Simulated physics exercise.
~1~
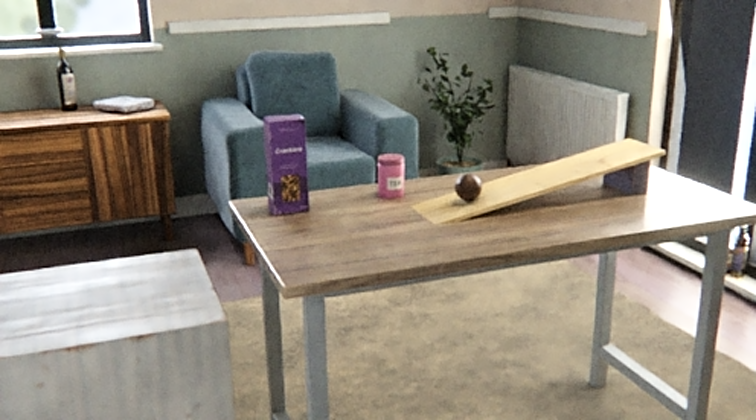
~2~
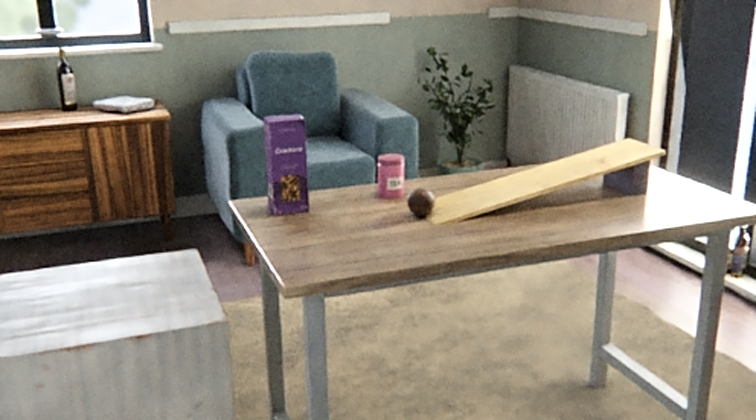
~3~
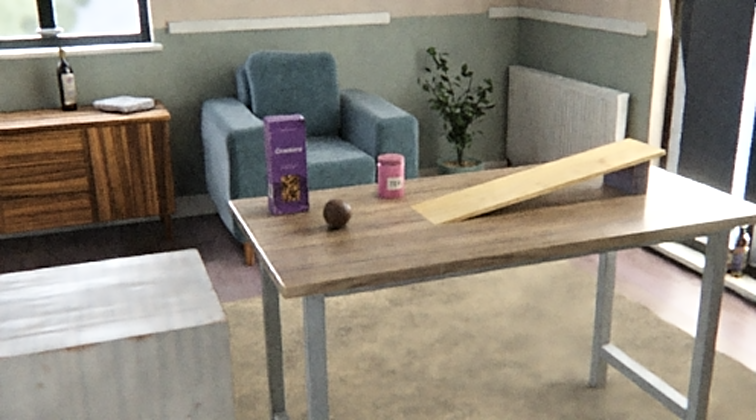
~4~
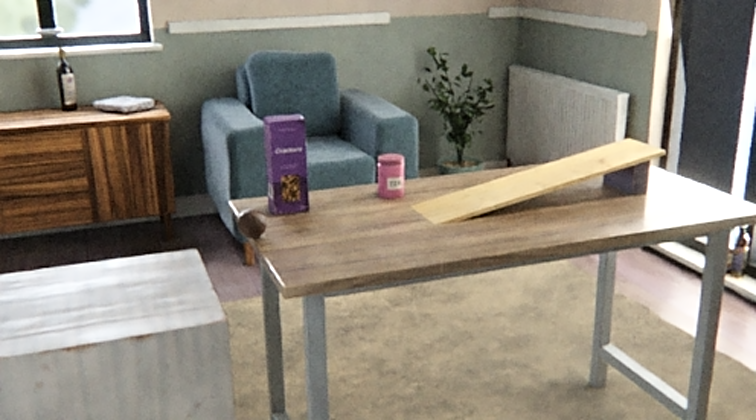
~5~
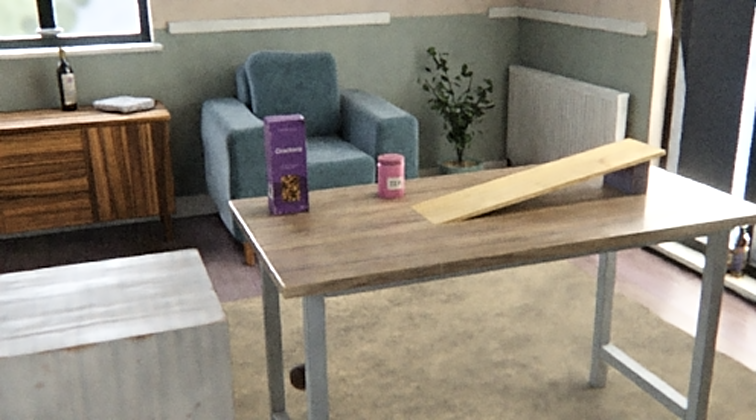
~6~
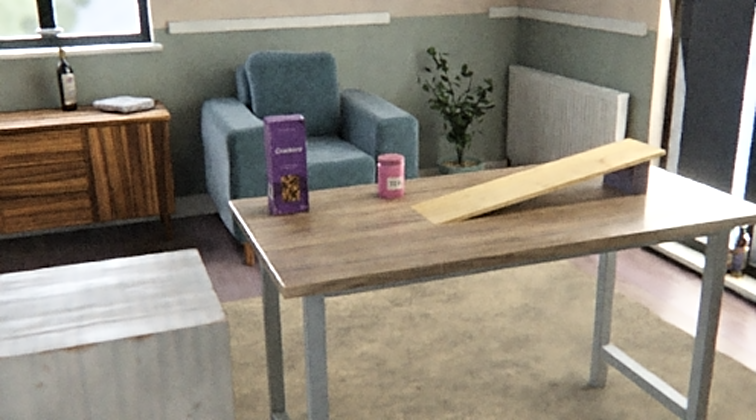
A brown ball rolls down a ramp, crosses the table leftward and falls off the edge.
